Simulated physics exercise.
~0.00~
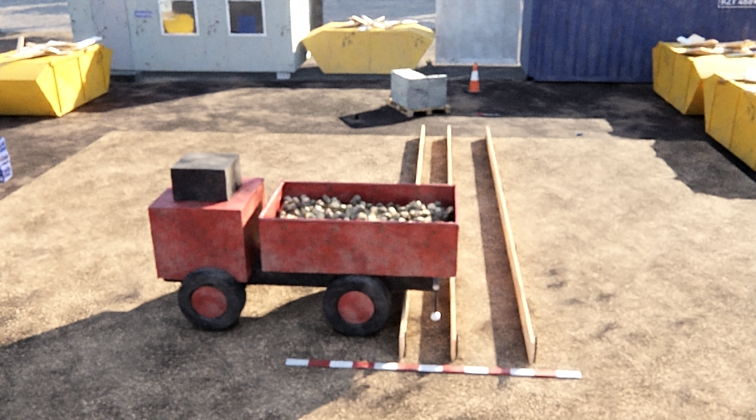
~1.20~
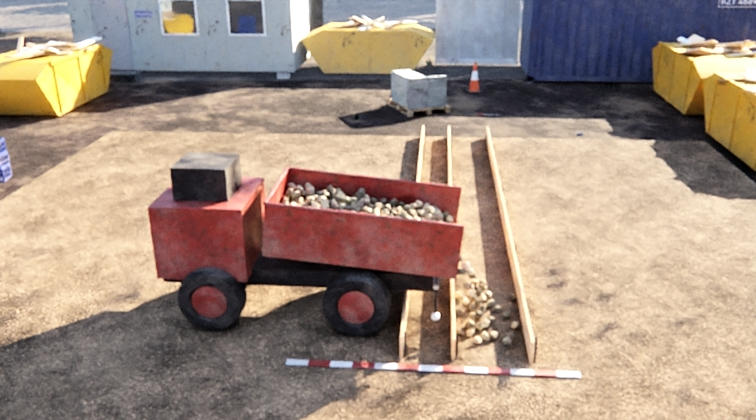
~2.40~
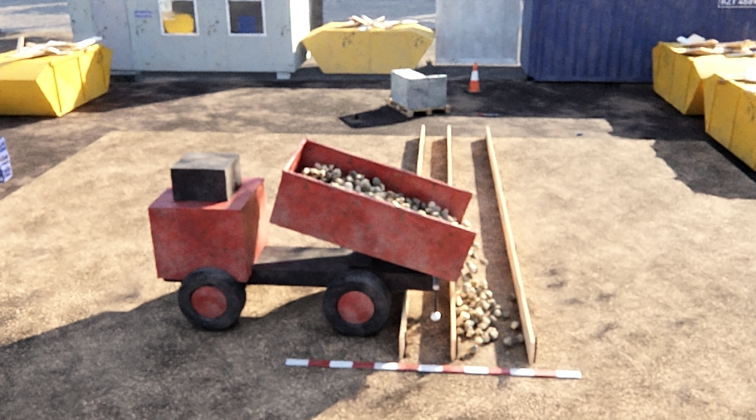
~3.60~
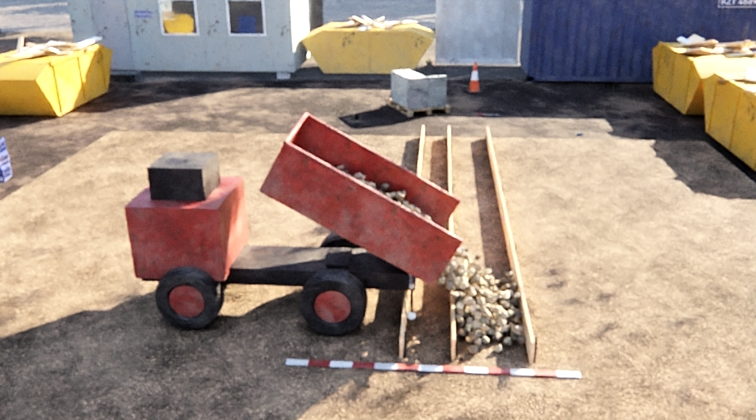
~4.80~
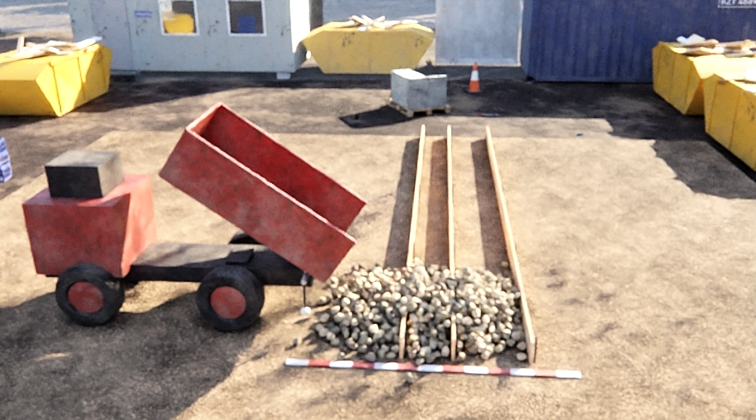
In this clip, a red tipping truck raises its bed and spills stones between long wooden boards on the ground, then moves left as the rest pour out, ending with the bed tilted and empty beside a wide heap lying across and short of the boards.
